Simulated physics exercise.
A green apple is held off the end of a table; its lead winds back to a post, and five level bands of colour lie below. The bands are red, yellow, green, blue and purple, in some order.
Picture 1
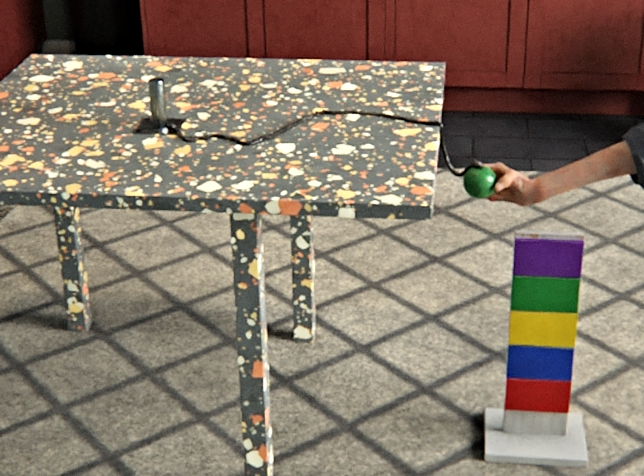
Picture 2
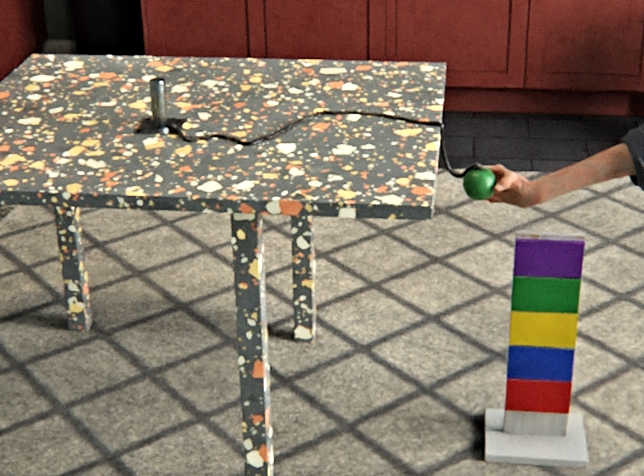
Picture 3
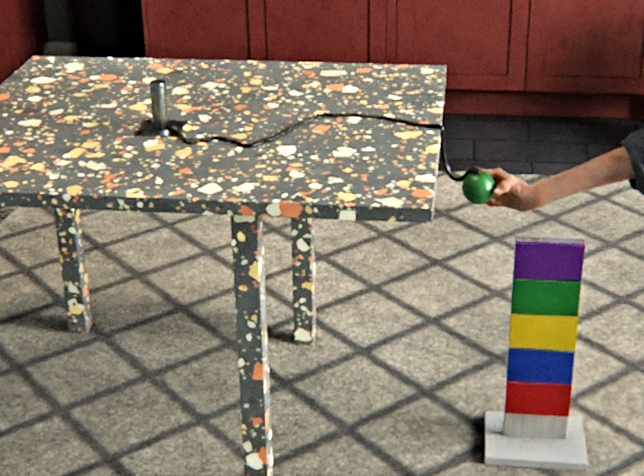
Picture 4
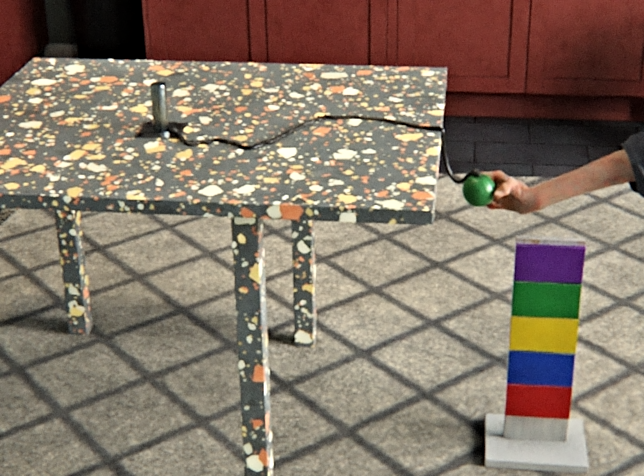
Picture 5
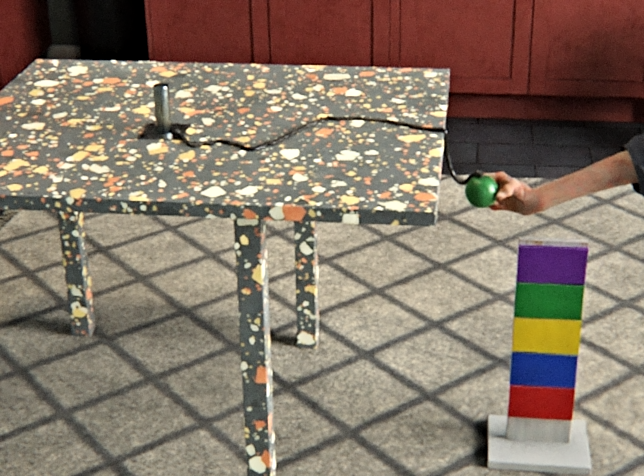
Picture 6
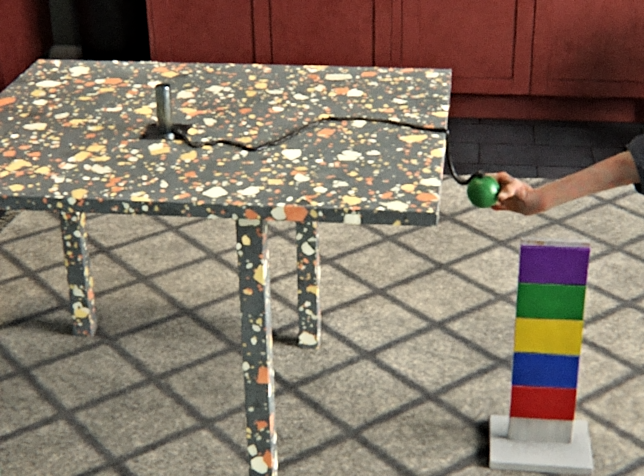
In a room with red cabinets, a hand holds a green apple beside a speckled table, barely moving above stacked colour bands.
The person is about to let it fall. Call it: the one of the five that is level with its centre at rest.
My call is yellow.
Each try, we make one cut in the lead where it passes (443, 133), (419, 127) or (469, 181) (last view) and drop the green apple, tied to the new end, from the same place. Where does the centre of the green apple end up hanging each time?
(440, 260), (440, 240), (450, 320).
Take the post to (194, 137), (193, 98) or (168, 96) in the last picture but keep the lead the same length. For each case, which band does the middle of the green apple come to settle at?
One after the other, blue; yellow; green.
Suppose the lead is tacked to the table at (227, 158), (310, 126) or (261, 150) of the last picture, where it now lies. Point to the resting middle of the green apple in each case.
Approximately at (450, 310), at (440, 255) and at (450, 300), in that order.
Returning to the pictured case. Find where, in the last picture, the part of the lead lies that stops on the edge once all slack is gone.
The point sits close to (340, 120).
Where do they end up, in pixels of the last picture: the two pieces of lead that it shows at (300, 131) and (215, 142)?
About (374, 139), and the other about (255, 134).
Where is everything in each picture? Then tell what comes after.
In the first picture, green apple (480, 182); purple (548, 259); green (545, 295); yellow (543, 330); blue (540, 364); red (538, 397).
In the second picture, green apple (480, 184); lead through (186, 139) (245, 144) (303, 121) (358, 113) (432, 124).
In the third picture, green apple (479, 188).
In the fourth picture, green apple (479, 190); lead through (187, 144) (245, 148) (304, 126) (359, 118) (433, 129).
In the fifth picture, green apple (482, 191).
In the sixth picture, green apple (483, 191); lead through (191, 145) (250, 150) (308, 127) (364, 119) (437, 131).
Early on, apple near (465, 325); level with yellow.
Midway, apple near (418, 335); level with yellow.
Near the end, apple near (432, 335); level with yellow.
Finally, apple near (443, 335); level with yellow. Its middle rests at the yellow band.
